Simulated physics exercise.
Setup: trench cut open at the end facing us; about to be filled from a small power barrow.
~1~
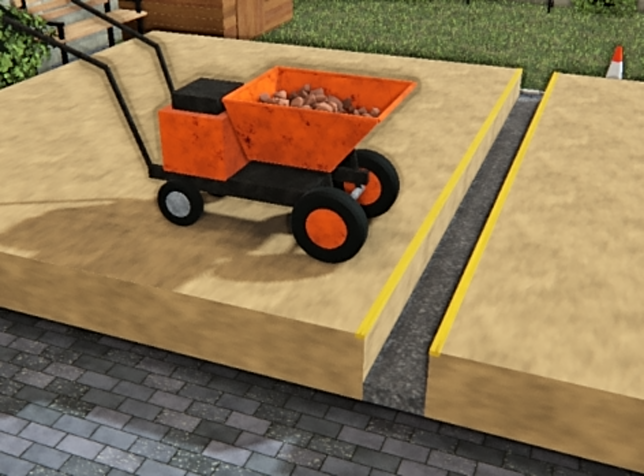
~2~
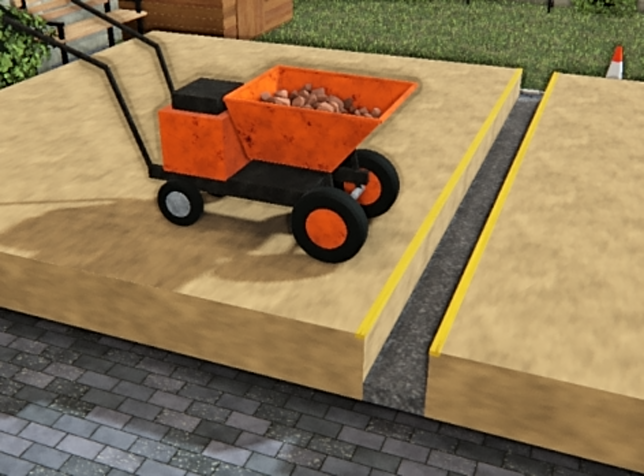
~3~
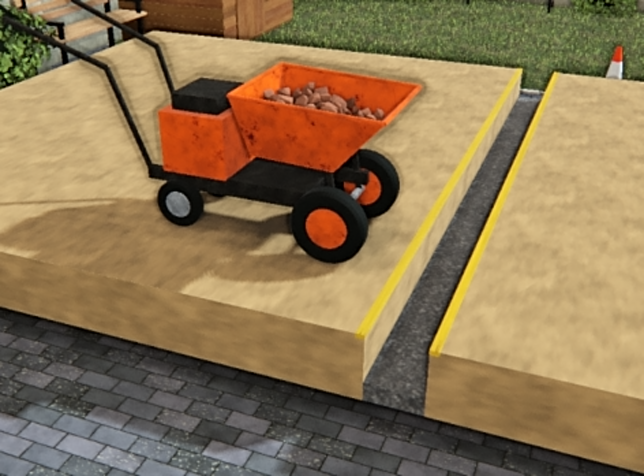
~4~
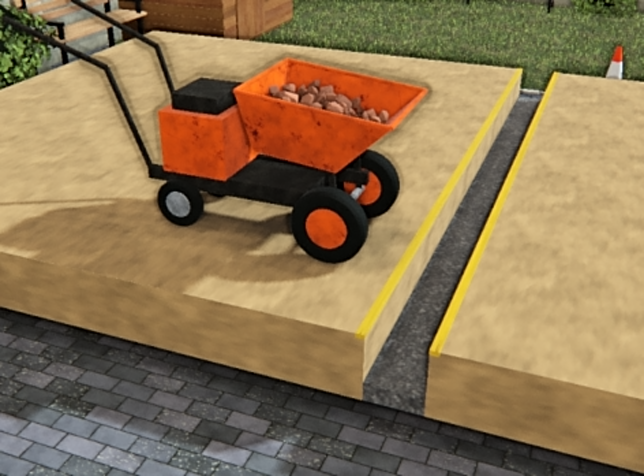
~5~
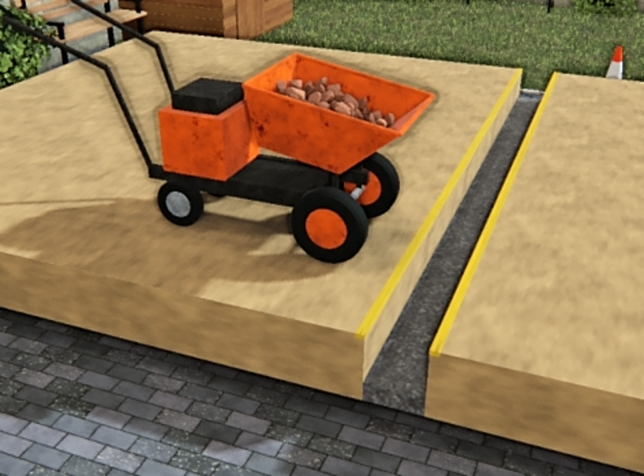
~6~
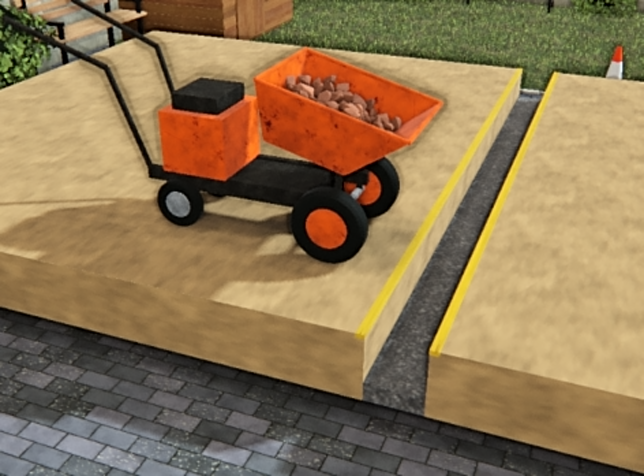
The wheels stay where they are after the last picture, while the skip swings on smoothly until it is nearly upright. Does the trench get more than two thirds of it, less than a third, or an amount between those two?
From what I can see, the trench share stays below a third.
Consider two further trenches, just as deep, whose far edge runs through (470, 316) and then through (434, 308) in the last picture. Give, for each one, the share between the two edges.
Lab note: Case 1 around 60 %, case 2 0 %.
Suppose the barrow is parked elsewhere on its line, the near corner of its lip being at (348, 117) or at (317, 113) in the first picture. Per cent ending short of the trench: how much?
Try 1: 0 %. Try 2: 0 %.
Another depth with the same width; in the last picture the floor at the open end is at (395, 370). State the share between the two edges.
The share comes to around 0 percent.
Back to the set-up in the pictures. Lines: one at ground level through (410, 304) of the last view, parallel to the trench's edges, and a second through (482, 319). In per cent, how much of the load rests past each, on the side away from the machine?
Close to 60 % and 40 %, in that order.
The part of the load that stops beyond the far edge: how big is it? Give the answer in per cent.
Estimate: Some 60 percent.
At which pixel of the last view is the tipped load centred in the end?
At about (513, 262), give or take.
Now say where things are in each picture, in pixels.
Lip of the skip near (378, 121), level; top of the load near (305, 113), lumps of rubble; first edge of the trench near (382, 297); far edge near (452, 312), the trench over half as wide as the skip, and about as deep as wide, in the first frame.
Lip of the skip near (380, 122), level; top of the load near (308, 111), in the second frame.
Lip of the skip near (384, 124), tipped barely; top of the load near (300, 104), in the third frame.
Lip of the skip near (391, 129), tipped a little; top of the load near (306, 102), in the fourth frame.
Lip of the skip near (399, 135), tipped a little; top of the load near (302, 107), in the fifth frame.
Lip of the skip near (408, 143), tipped clearly; top of the load near (310, 105); first edge of the trench near (382, 297); far edge near (452, 312), in the sixth frame.
Shortly afterwards, skip tipped steeply; the whole lot in the skip.
Next, skip tipped right over; near two thirds in the skip; only a few in or heaped over the trench; near a quarter beyond it.
Some moments later, skip tipped right over; near a third in the skip; a little in or heaped over the trench; near two thirds beyond it.
In the end, skip tipped right over; near a third in the skip; a little in or heaped over the trench; near two thirds beyond it.
